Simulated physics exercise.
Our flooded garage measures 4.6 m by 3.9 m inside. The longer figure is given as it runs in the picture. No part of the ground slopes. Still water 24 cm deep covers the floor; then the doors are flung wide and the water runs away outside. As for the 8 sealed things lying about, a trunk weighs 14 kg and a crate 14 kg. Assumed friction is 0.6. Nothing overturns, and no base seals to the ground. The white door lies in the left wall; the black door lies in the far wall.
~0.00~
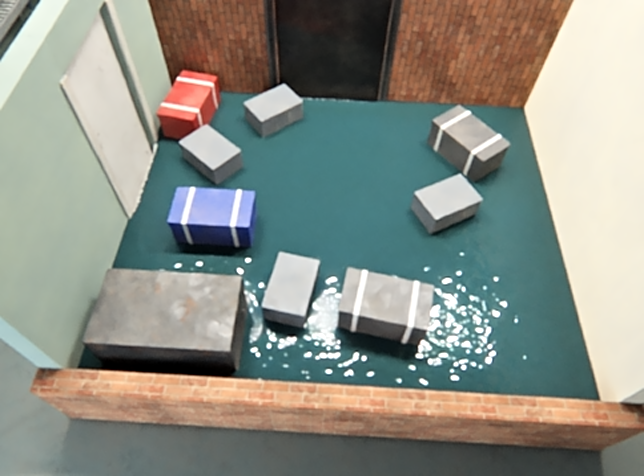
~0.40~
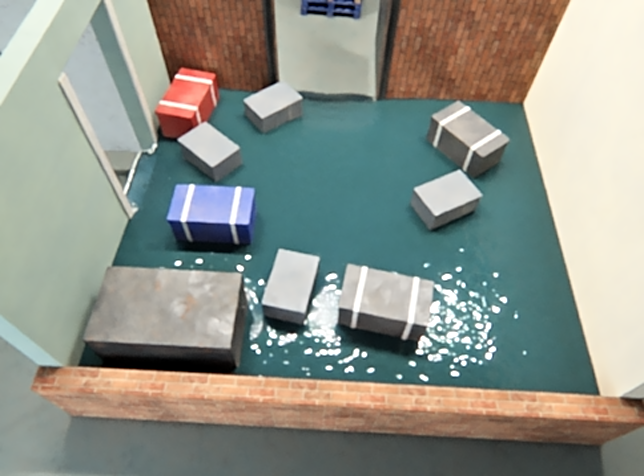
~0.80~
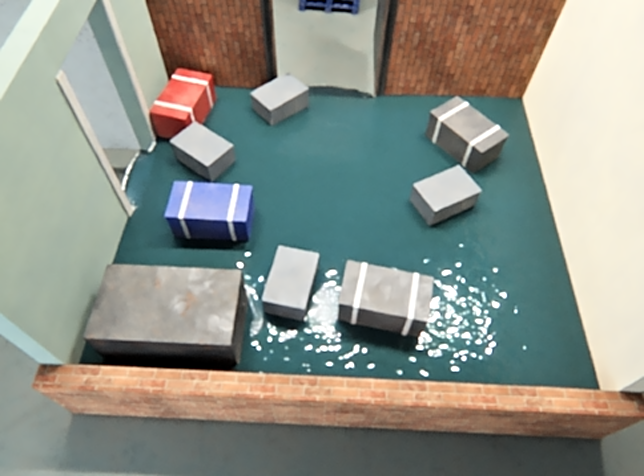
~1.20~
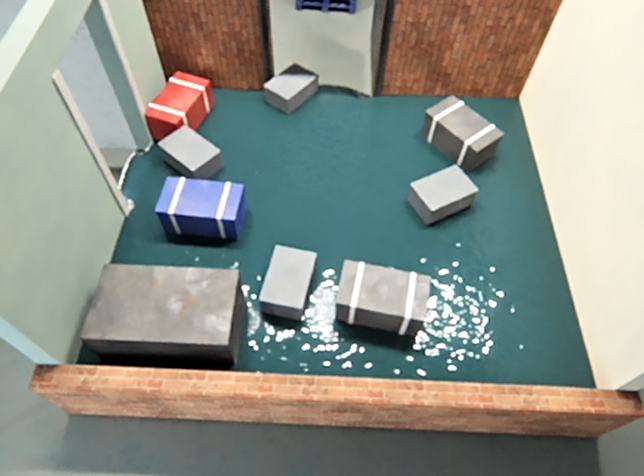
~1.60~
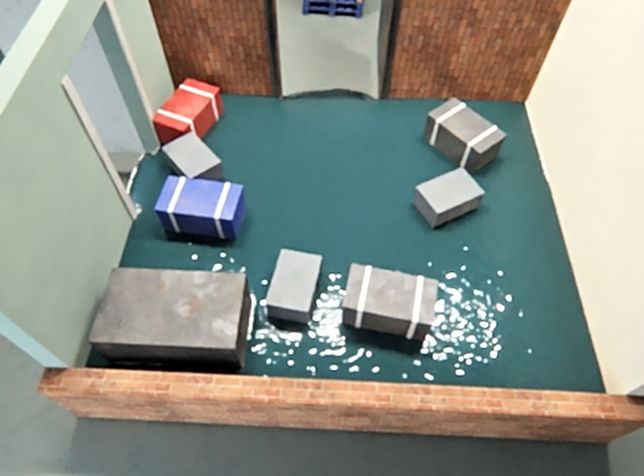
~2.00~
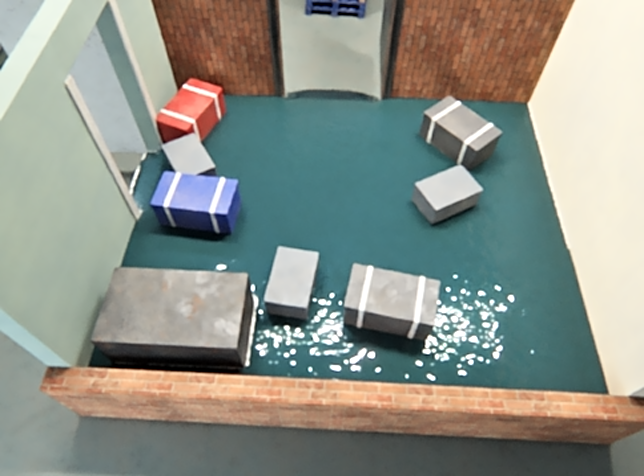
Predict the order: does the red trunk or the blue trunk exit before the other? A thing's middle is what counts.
It is the blue one that exits before the other.
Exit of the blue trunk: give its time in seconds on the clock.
Around 4.5 seconds.
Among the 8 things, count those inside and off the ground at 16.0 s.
The number is 1.
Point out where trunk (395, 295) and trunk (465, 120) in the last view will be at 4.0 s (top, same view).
(357, 265) and (420, 106), roughly.
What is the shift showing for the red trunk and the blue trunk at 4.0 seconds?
Roughly 10 and 100 cm.
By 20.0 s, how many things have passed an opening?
Total: 8.
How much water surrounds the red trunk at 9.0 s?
Somewhere close to 7 cm.
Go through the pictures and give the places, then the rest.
The first picture shows the red trunk at (188, 94) floats; the blue trunk at (212, 206) floats; 24 cm deep round most things; 0 of 8 have shifted.
The second picture shows the red trunk at (186, 92) floats; the blue trunk at (212, 204) floats; 24 cm deep round most things; 0 of 8 have shifted.
The third picture shows the red trunk at (181, 93) floats, 6 cm from its start; the blue trunk at (209, 201), afloat; about 3830 L in view; 3 of 8 have shifted.
The fourth picture shows the red trunk at (177, 97) floats, 11 cm from its start; the blue trunk at (200, 198), afloat, 11 cm from its start; about 3720 L in view; 4 of 8 have shifted.
The fifth picture shows the red trunk at (186, 103) floats, 12 cm from its start; the blue trunk at (199, 197) floats, 22 cm from its start; about 3600 L in view; 5 of 8 have shifted.
The sixth picture shows the red trunk at (189, 103) floats, 11 cm from its start; the blue trunk at (195, 192) floats, 33 cm from its start; about 3480 L in view; 7 of 8 have shifted.
After 4.0 s the red trunk is near (181, 96), 0.1 m from its start, afloat; the blue trunk is near (156, 169), 0.9 m from its start, afloat; 2 of 8 are out; 6 afloat.
After 9.0 s the red trunk is near (129, 157), 1.1 m from its start, afloat; the blue trunk has gone out (at 4.7 s); 4 of 8 are out; 4 afloat.
After 16.0 s the red trunk has gone out (at 9.2 s); the blue trunk has gone out (at 4.7 s); 7 of 8 are out; 1 afloat.
After 20.0 s the red trunk has gone out (at 9.2 s); the blue trunk has gone out (at 4.7 s); 8 of 8 are out; 0 afloat.
